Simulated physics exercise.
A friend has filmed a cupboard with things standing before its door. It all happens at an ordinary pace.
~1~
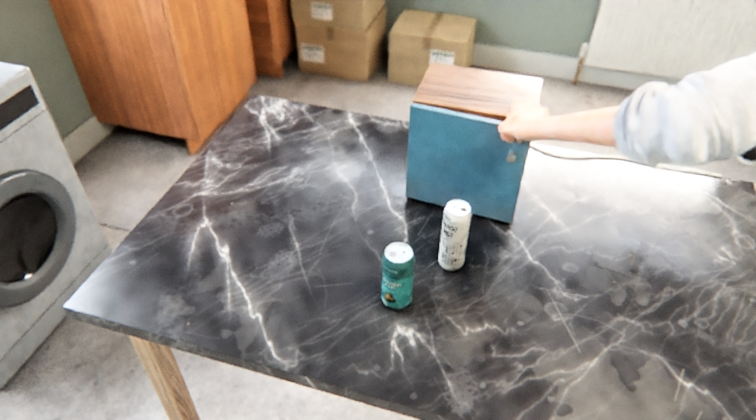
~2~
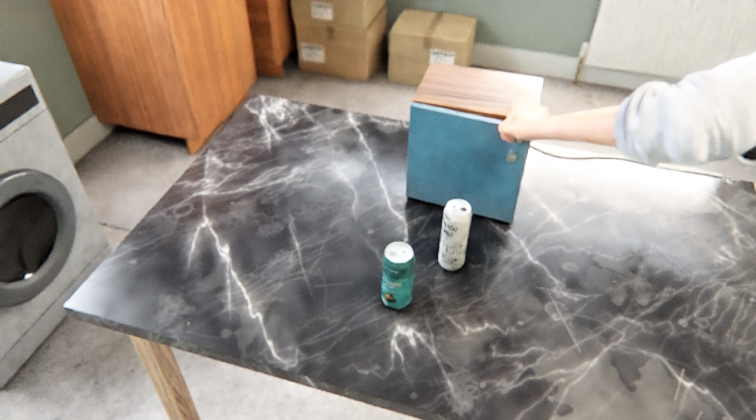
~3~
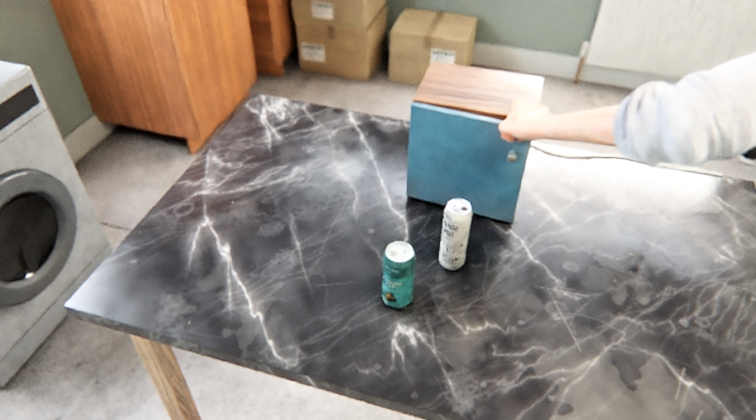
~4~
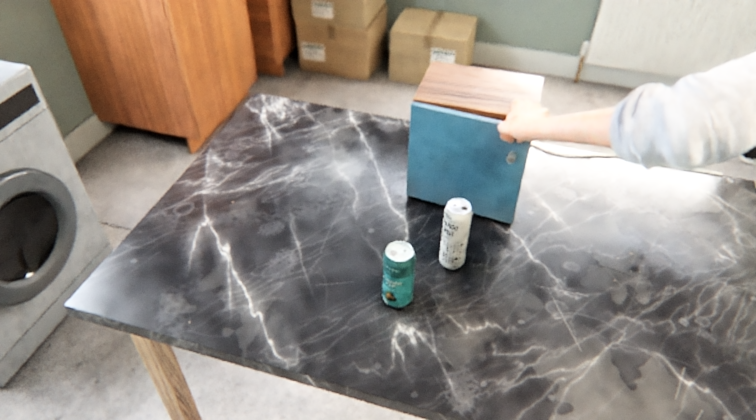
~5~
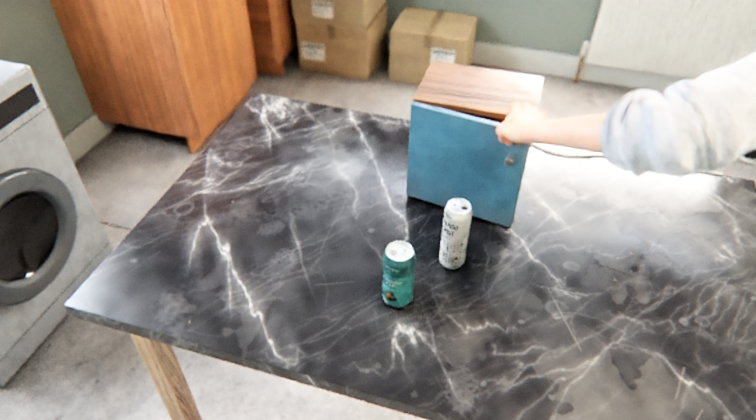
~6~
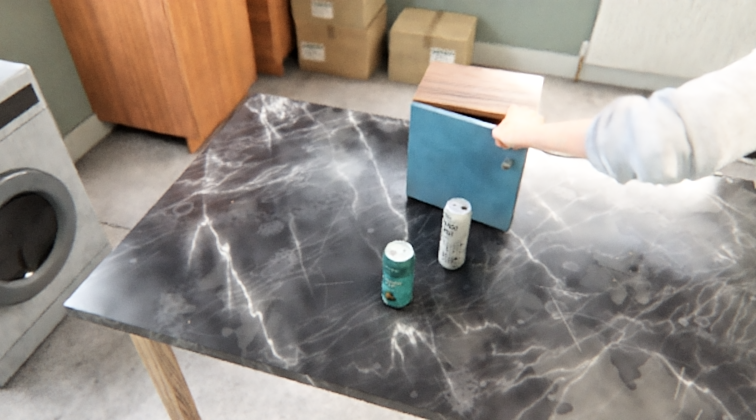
A hand gripped the top edge of a small cupboard's blue door and slowly pulled it slightly open, while a white can and a turquoise can stood still on the dark marbled table in front.
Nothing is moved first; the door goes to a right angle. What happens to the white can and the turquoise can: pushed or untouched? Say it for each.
The white can gets shoved and the turquoise can stays untouched.
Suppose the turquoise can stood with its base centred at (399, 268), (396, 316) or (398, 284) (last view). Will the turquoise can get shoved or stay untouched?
In turn it gets knocked; escapes contact; is moved.
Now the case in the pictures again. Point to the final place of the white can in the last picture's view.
Around (361, 244).
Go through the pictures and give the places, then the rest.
The first picture shows door 4° open; white can (454, 237); turquoise can (397, 278); door (462, 168).
The second picture shows door 4° open; turquoise can (398, 277); door (463, 168).
The third picture shows door 4° open; white can (455, 236); door (463, 167).
The fourth picture shows door 6° open; turquoise can (398, 276); door (463, 168).
The fifth picture shows door 9° open; white can (455, 235); door (462, 169).
The sixth picture shows door 12° open; white can (455, 236); turquoise can (398, 276); door (460, 171).
Then, 0.98 s later than the last frame, door 57° open; white can shifted about its own width near (430, 244); turquoise can at rest near (398, 276).
Then, 1.40 s later than the last frame, door 76° open; white can shifted well along near (392, 248); turquoise can at rest near (398, 276).
When it is over, the white can is pushed along, near (361, 244); the turquoise can remains where it is, near (398, 276).
